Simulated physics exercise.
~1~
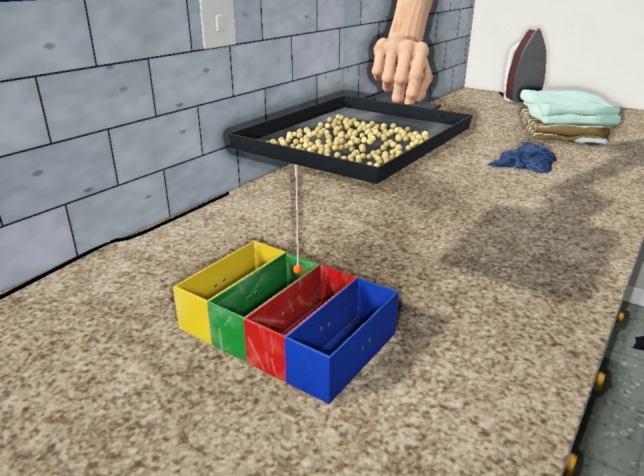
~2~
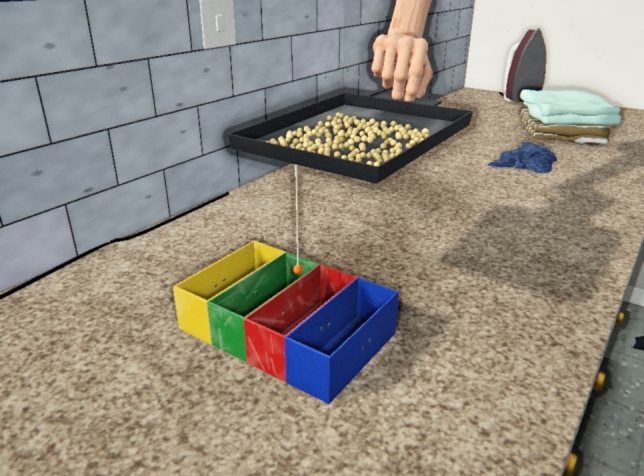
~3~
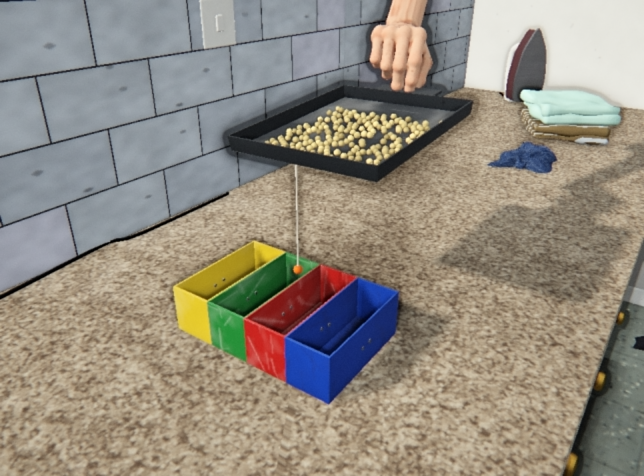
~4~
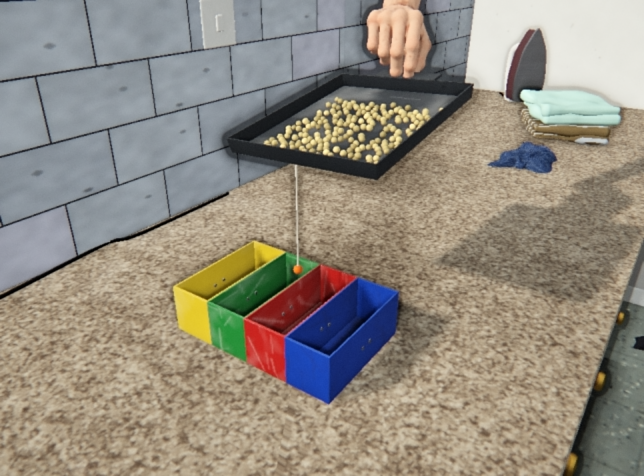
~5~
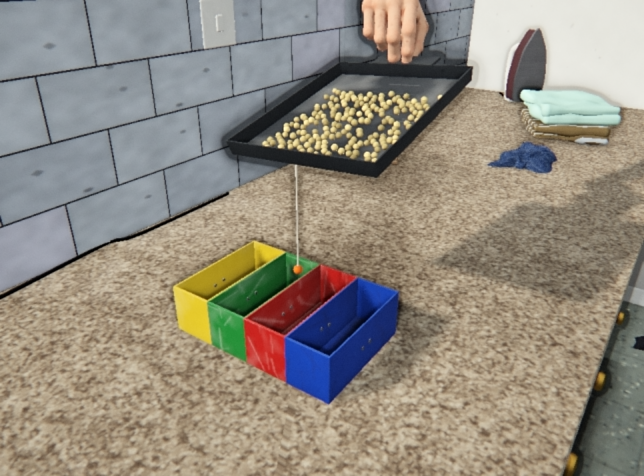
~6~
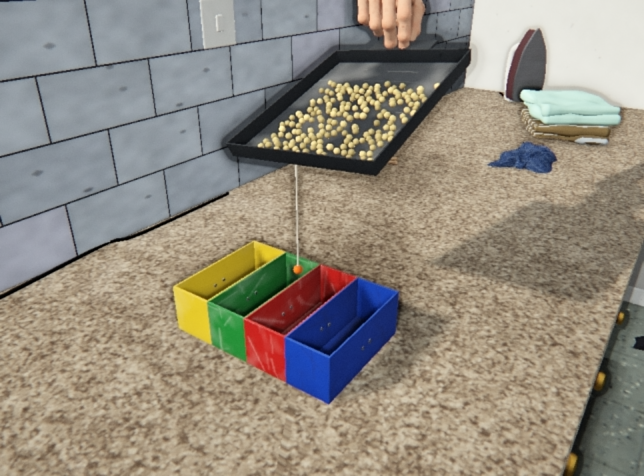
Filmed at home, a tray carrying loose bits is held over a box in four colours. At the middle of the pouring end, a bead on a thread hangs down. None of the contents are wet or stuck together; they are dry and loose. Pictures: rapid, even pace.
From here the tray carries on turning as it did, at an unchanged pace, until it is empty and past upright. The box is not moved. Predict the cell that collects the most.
I would say the yellow cell.
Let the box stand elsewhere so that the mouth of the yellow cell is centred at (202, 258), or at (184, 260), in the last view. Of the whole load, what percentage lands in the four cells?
Around 100 per cent for the first position, around 100 per cent for the second.
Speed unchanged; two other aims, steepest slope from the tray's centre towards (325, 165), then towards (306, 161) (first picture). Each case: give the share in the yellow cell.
Lab note: Try 1 = 0 %, try 2 = 10 %.
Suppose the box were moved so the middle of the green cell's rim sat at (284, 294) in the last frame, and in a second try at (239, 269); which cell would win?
Taking the two placings in order, you'd get that yellow cell and then the cell in green.
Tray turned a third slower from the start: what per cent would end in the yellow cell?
Close to 60 per cent.
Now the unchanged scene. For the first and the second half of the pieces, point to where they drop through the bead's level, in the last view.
The leading part at (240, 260), the rest of it at (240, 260).
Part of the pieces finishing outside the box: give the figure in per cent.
Some 0 percent of the load.
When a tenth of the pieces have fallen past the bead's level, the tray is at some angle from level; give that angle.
The angle is roughly 105° at that point.
Just after the last frame, tray tipped steeply; almost all on the tray; about a tenth falling or outside the box.
A moment on, tray tipped past a quarter turn; the larger part on the tray; about a tenth in the yellow cell; just a few in the green cell; about a tenth falling or outside the box.
Further on, tray tipped past a quarter turn; roughly half in the yellow cell; roughly a quarter in the green cell; about a tenth in the red cell; just a few in the blue cell; about a tenth falling or outside the box.
When it is over, tray tipped past a quarter turn; roughly half in the yellow cell; roughly a quarter in the green cell; about a tenth in the red cell; just a few in the blue cell; about a tenth outside the box.
